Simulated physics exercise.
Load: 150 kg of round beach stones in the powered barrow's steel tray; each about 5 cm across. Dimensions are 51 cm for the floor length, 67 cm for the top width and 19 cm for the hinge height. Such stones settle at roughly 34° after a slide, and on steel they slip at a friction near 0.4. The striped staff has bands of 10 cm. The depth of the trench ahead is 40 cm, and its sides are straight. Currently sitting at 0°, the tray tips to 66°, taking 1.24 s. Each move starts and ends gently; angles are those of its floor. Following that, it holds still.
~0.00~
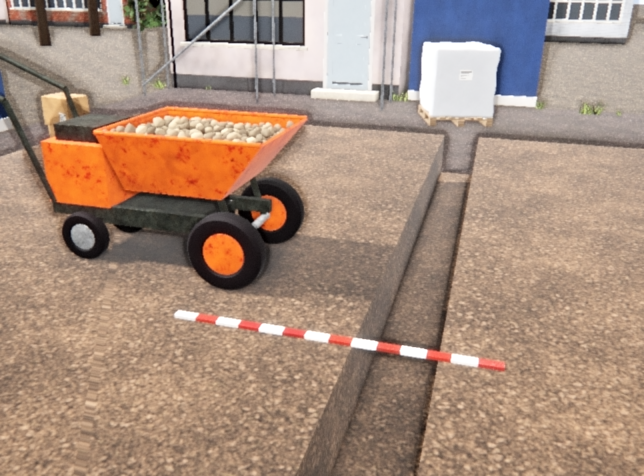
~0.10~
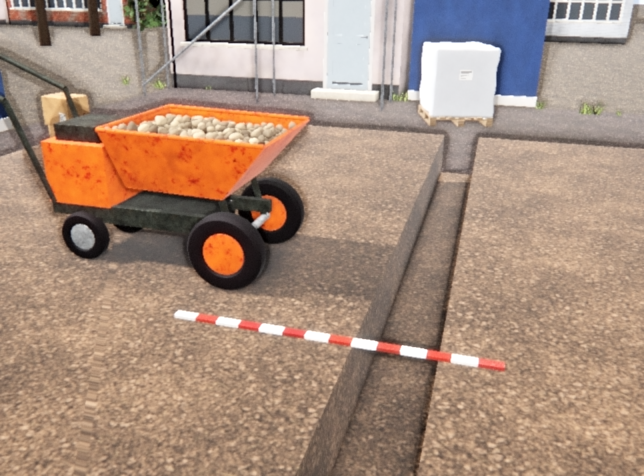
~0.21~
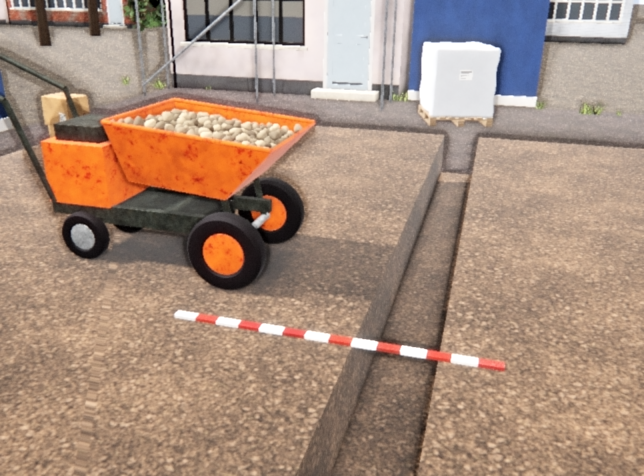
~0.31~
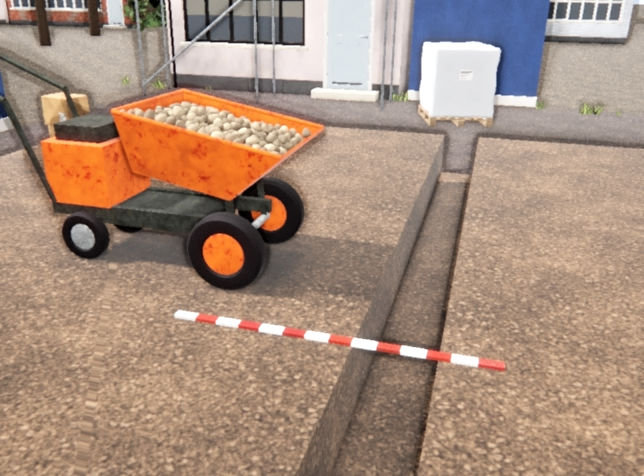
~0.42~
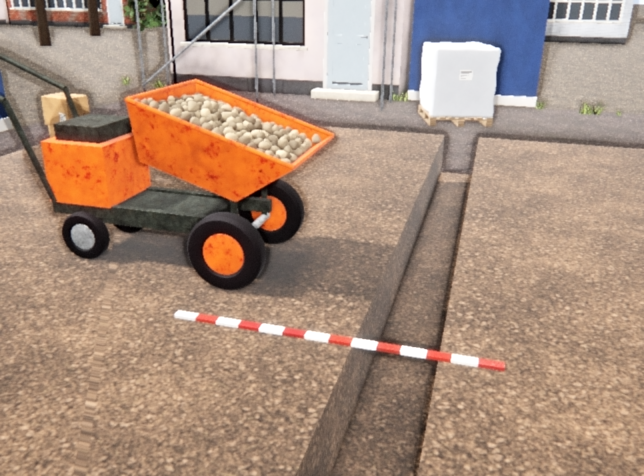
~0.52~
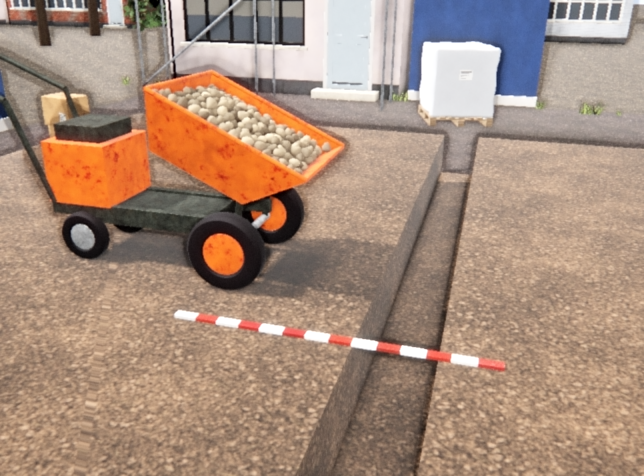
Orange dumper standing beside a narrow trench, its stone-filled tray tilting steadily toward the right as the rear end rises.
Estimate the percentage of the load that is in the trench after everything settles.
Roughly 98 per cent of the load.
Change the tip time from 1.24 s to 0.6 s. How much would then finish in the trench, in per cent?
Expected share: Around 90%.
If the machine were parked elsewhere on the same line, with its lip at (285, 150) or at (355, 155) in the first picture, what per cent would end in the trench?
It'd be around 90 per cent and after that around 25 per cent.
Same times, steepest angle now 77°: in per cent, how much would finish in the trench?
With that change, near 90 per cent.
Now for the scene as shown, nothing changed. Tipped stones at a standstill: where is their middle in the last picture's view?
In the last view, about (411, 337).
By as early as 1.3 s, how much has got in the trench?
About 40 per cent by then.
After 0.9 s the floor is at 56°; 99 % in the tray, 1 % short of the trench; the foremost stones are at (350, 221).
After 1.3 s the floor is at 66°; 54 % in the tray, 6 % short of the trench, 40 % in the trench; the foremost stones are at (440, 345).
After 1.7 s the floor is at 66°; 24 % in the tray, 6 % short of the trench, 71 % in the trench; the foremost stones are at (440, 335).
After 3.6 s the floor is at 66°; 0 % in the tray, 2 % short of the trench, 98 % in the trench; the foremost stones are at (442, 335).
